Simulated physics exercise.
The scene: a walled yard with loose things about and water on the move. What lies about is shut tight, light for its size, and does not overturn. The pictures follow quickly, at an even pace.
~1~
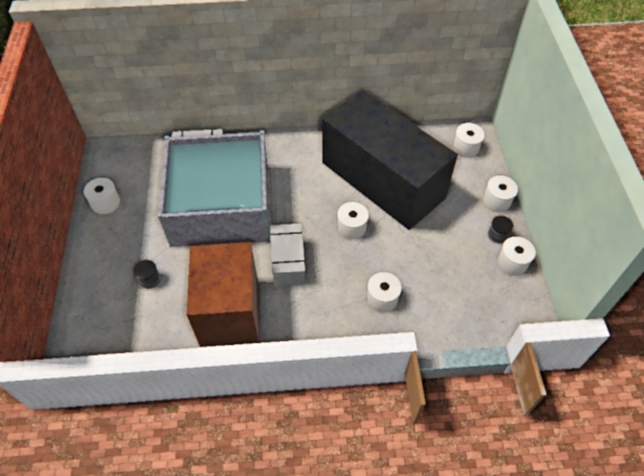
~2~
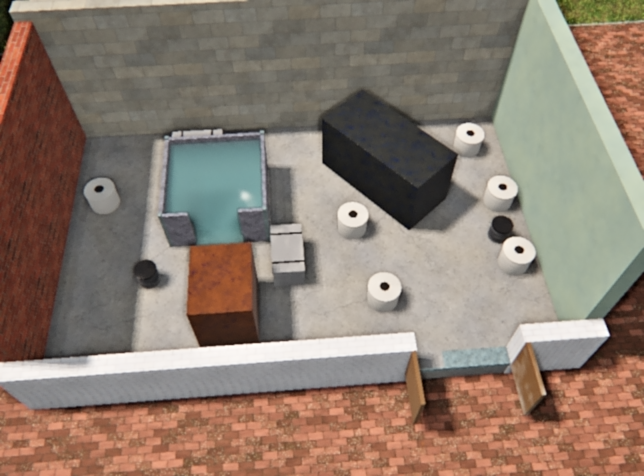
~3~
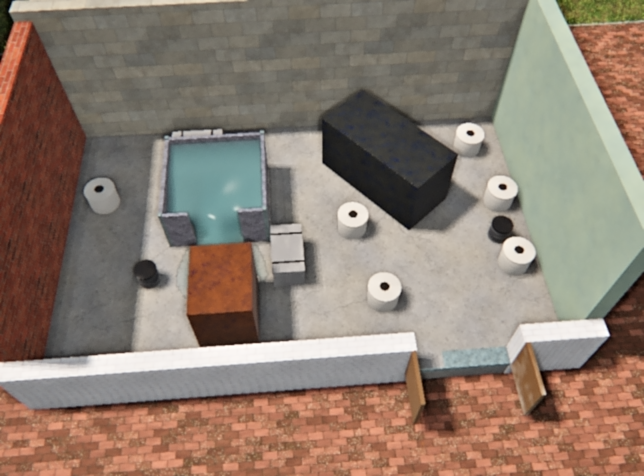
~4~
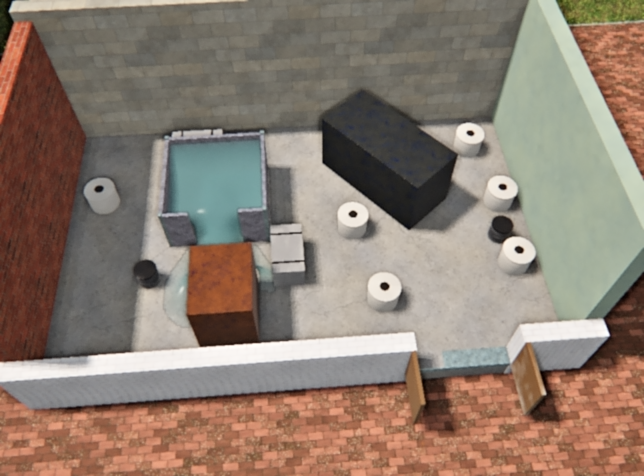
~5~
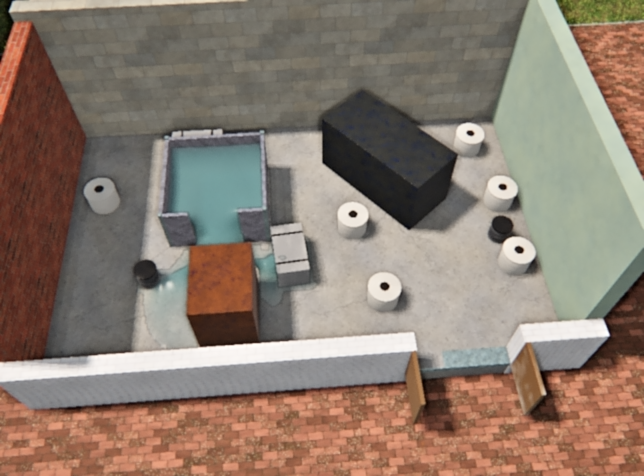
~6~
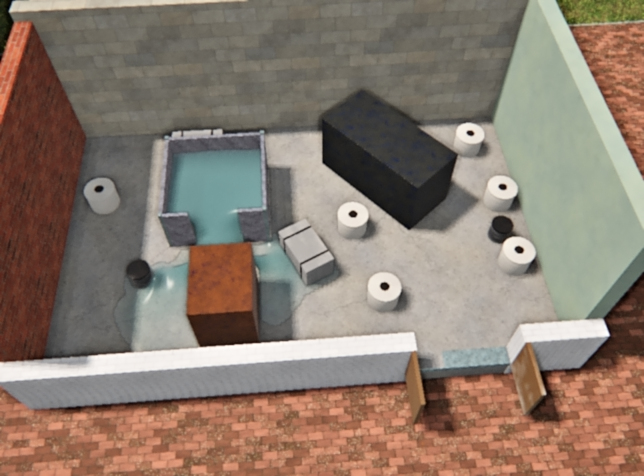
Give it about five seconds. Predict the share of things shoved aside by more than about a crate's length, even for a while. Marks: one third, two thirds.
Share: One to two thirds.
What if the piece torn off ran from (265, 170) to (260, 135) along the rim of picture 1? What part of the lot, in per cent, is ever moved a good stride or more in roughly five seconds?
I make it 50 per cent.
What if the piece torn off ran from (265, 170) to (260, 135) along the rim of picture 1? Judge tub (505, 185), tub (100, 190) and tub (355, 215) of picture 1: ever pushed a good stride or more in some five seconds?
One after the other: That far or more, short of that, yes.
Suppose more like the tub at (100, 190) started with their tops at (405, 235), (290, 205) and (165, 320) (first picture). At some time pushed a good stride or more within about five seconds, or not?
In that order: Yes, never so far, that far or more.
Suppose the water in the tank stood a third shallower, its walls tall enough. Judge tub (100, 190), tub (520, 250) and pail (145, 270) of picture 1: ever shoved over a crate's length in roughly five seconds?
One after the other: Under that, not that far, swept aside.
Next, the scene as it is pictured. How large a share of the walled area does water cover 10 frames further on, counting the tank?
Some 60 per cent.
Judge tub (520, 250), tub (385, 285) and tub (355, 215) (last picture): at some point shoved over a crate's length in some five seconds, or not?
As listed: Moved that far, swept aside, yes.
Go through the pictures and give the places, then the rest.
A trunk at (287, 248), on the bottom; a pail at (145, 269), on the bottom; 0 of 10 have shifted, in the first frame.
A trunk at (287, 248), on the bottom; a pail at (145, 269), on the bottom; 0 of 10 have shifted, in the second frame.
A trunk at (287, 248), on the bottom; a pail at (145, 269), on the bottom; 0 of 10 have shifted, in the third frame.
A trunk at (287, 248) rests on the ground; a pail at (145, 269), on the bottom; 0 of 10 have shifted, in the fourth frame.
A trunk at (289, 247) rests on the ground, close to its start; a pail at (145, 269) rests on the ground; 0 of 10 have shifted, in the fifth frame.
A trunk at (306, 245), on the bottom, close to its start; a pail at (138, 269), on the bottom, close to its start; 2 of 10 have shifted, in the sixth frame.
A moment on, 2 of 10 are well off their spots; 0 afloat.
Next, 3 of 10 are well off their spots; 1 afloat.
Later, 4 of 10 are well off their spots; 4 afloat.
In the end, 6 of 10 are well off their spots, and 6 have been at some point; 5 afloat.
